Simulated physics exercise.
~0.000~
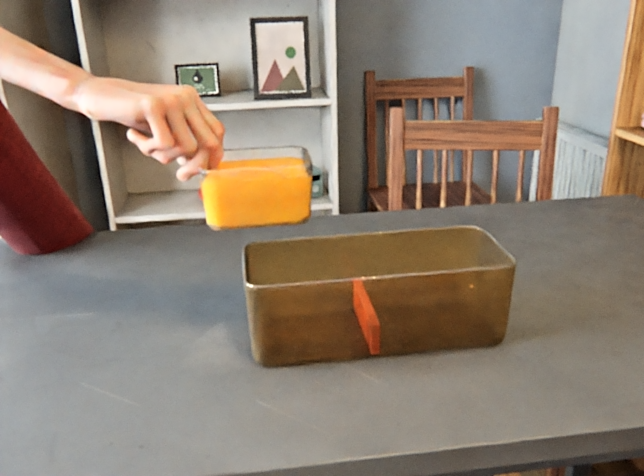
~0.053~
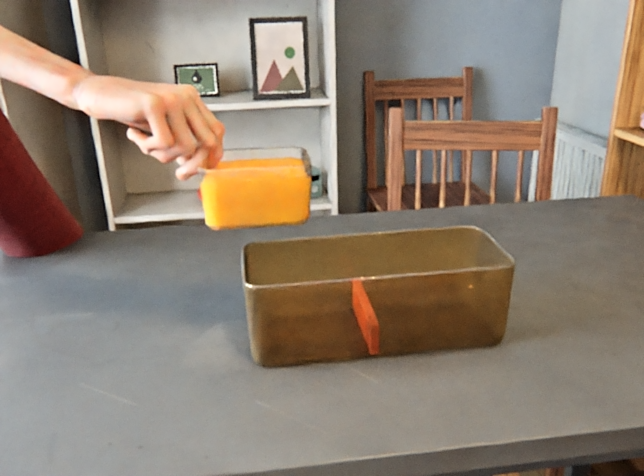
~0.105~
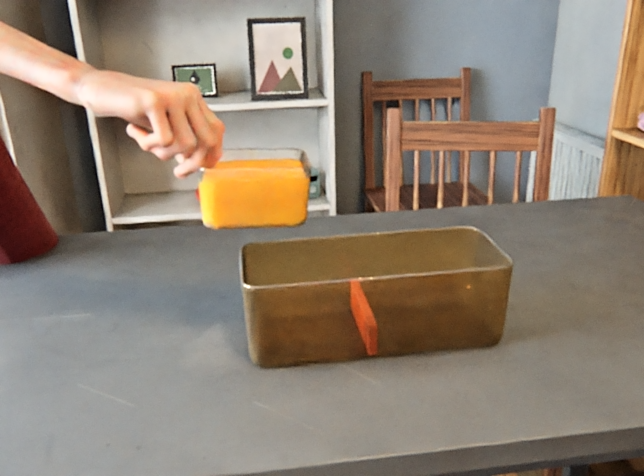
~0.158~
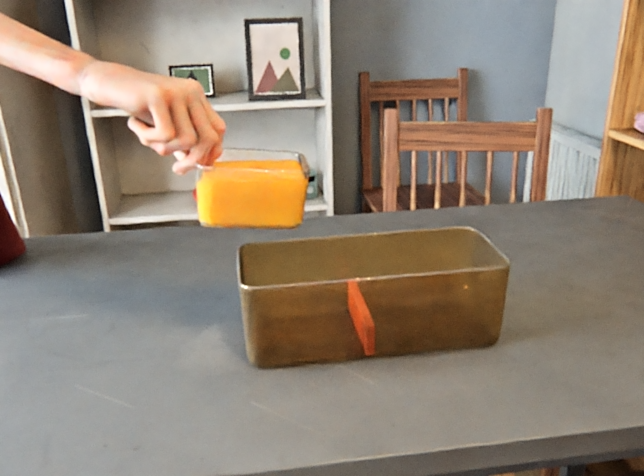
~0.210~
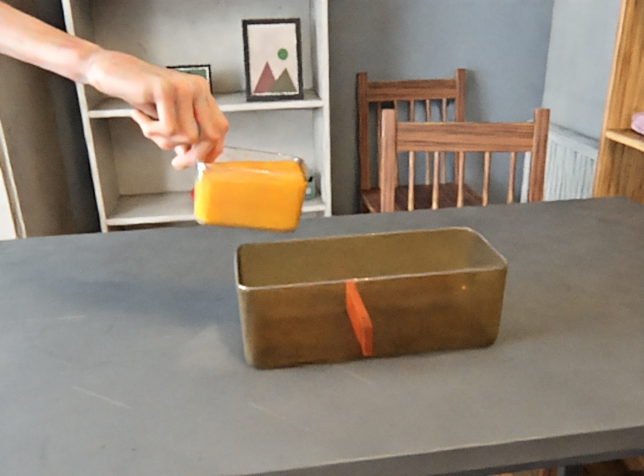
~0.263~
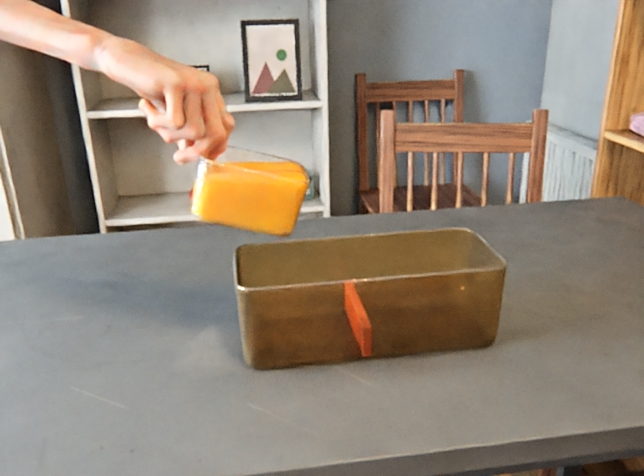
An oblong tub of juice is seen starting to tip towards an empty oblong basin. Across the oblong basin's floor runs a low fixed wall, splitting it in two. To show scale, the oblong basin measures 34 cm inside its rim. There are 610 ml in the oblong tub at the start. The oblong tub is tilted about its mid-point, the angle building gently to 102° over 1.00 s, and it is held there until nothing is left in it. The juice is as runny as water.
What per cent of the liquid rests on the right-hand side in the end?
45 percent.
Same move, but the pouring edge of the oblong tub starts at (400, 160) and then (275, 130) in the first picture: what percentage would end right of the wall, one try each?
Respectively about 95 and 5 percent.
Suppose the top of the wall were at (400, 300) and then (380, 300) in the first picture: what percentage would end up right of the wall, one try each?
5 per cent first, 5 per cent second.
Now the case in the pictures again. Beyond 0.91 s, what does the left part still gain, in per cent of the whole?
Around 12 per cent.
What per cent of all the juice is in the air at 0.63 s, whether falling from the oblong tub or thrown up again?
Close to 30 per cent, I'd say.
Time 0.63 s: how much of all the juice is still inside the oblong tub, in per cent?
I'd put it near 46 percent.
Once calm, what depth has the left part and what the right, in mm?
Some 18 mm on the left and some 12 mm on the right.
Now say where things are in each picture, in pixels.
In the first frame, tilt 0°; pouring edge (308, 157); surface from (205, 171) to (306, 165); the oblong basin's rim runs from (244, 265) to (498, 245); the wall's top is at (366, 302).
In the second frame, tilt 1°; pouring edge (308, 157); surface from (204, 171) to (306, 165).
In the third frame, tilt 3°; pouring edge (307, 160); surface from (202, 171) to (304, 166).
In the fourth frame, tilt 6°; pouring edge (306, 163); surface from (200, 171) to (303, 167).
In the fifth frame, tilt 11°; pouring edge (305, 168); surface from (199, 171) to (303, 169).
In the sixth frame, tilt 16°; pouring edge (306, 174); surface from (199, 173) to (304, 169).
By 0.63 s the tilt is 72° and 45 per cent is still to pour, 10 is left of the wall and 15 right of it.
By 0.91 s the tilt is 100° and 9 per cent is still to pour, 42 is left of the wall and 45 right of it.
By 1.19 s the tilt is 102° and 0 per cent is still to pour, 53 is left of the wall and 45 right of it.
By 1.50 s the tilt is 102° and 0 per cent is still to pour, 54 is left of the wall and 45 right of it.
At rest 54 per cent lies left of the wall, 45 right of it and 1 outside.
